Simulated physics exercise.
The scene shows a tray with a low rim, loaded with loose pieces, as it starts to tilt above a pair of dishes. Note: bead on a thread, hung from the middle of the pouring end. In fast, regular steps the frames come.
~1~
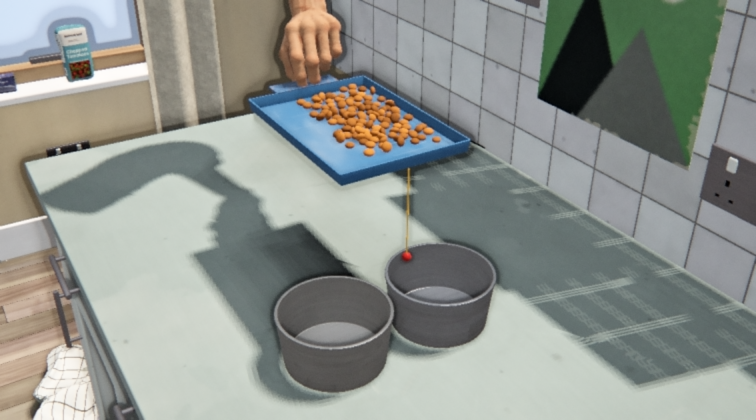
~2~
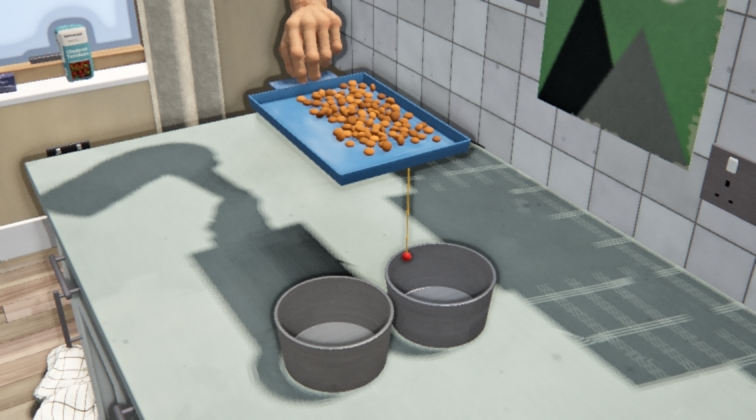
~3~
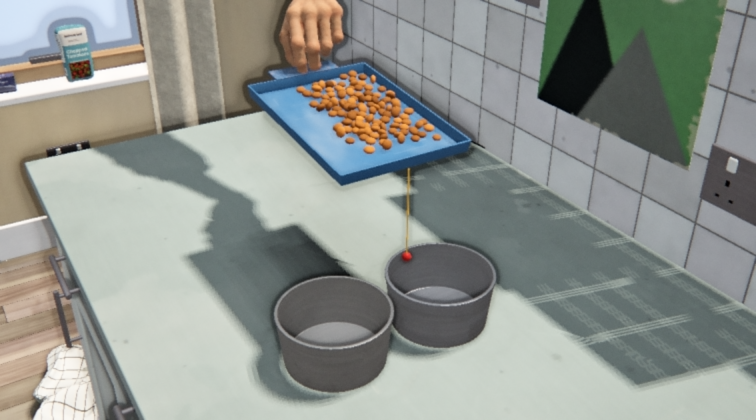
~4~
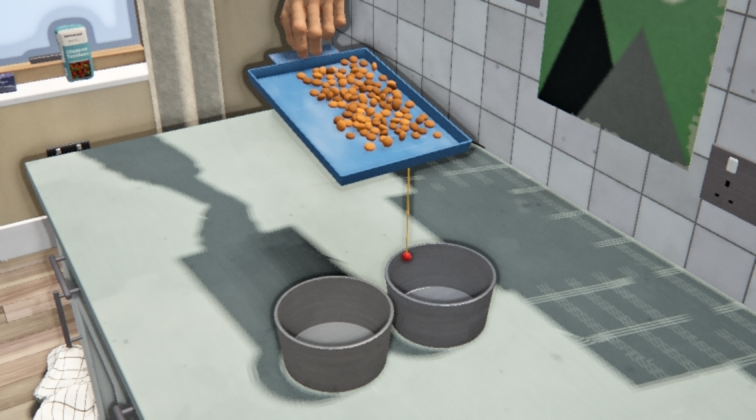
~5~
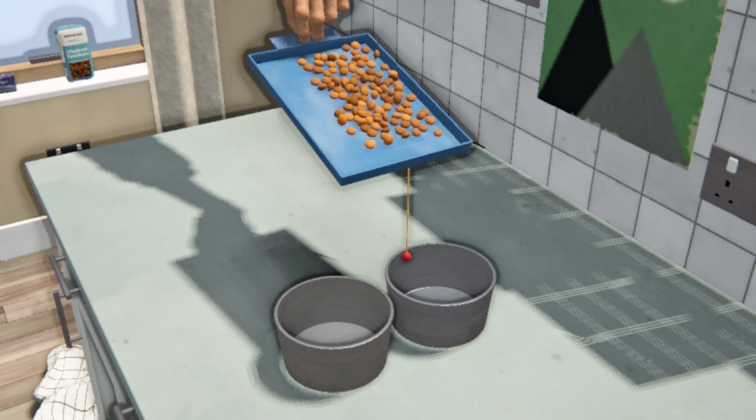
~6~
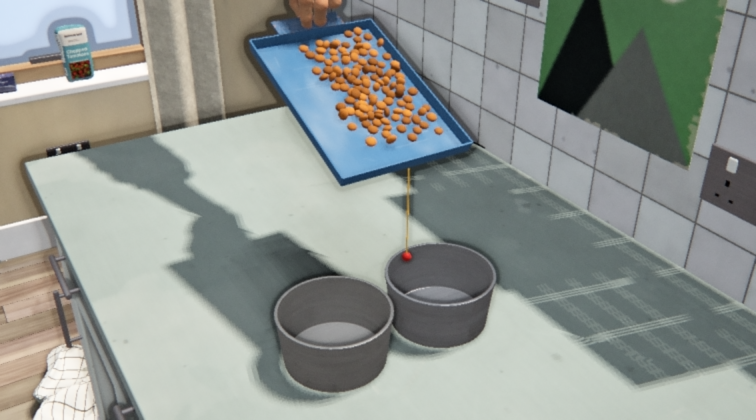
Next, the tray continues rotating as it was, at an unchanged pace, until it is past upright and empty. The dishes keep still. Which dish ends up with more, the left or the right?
Most of the load heads over to the right dish, I'd guess.
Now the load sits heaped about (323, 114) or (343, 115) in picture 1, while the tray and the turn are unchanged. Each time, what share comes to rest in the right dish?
Near 50 % and 60 %.
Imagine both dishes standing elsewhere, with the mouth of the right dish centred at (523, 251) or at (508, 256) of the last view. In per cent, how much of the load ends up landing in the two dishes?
You'd get 80 per cent first and 80 per cent second.
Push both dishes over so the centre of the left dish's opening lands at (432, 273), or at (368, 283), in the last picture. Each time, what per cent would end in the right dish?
Close to 0 in a hundred, then close to 20 in a hundred.
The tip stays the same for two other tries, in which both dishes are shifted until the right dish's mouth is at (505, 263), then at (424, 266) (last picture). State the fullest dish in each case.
In the first try it's the left-side dish, and in the second it's the right-side dish.
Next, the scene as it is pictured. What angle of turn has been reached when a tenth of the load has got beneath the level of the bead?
It sits at roughly 75°.
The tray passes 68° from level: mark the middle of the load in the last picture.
Somewhere around pixel (425, 159) in the last picture.
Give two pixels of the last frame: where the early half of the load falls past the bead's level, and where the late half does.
First close to (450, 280), next close to (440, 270).
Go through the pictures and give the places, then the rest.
Corners of the pouring end (341, 173) and (468, 139), level; middle of the load (362, 117), bits of cat kibble; left dish (363, 362); right dish (471, 319); bead on its thread (407, 257), in the first picture.
Corners of the pouring end (341, 173) and (468, 139), level; middle of the load (362, 115), in the second picture.
Corners of the pouring end (342, 174) and (469, 140), tipped barely, level across its low end; middle of the load (363, 109), in the third picture.
Corners of the pouring end (342, 175) and (469, 140), tipped a little, level across its low end; middle of the load (363, 100), in the fourth picture.
Corners of the pouring end (343, 176) and (470, 141), tipped clearly, level across its low end; middle of the load (365, 92), in the fifth picture.
Corners of the pouring end (343, 176) and (471, 141), tipped clearly, level across its low end; middle of the load (366, 84); left dish (363, 362); right dish (471, 319), in the sixth picture.
Just after the last frame, tray tipped steeply; roughly two thirds on the tray; roughly a quarter in the air.
A moment on, tray tipped past a quarter turn; roughly a quarter on the tray; about a tenth in the left dish; roughly a third in the right dish; roughly a quarter outside both; about a tenth in the air.
Further on, tray tipped past a quarter turn; about a tenth in the left dish; roughly two thirds in the right dish; roughly a quarter outside both.
When it is over, tray tipped past a quarter turn; about a tenth in the left dish; roughly two thirds in the right dish; roughly a quarter outside both.
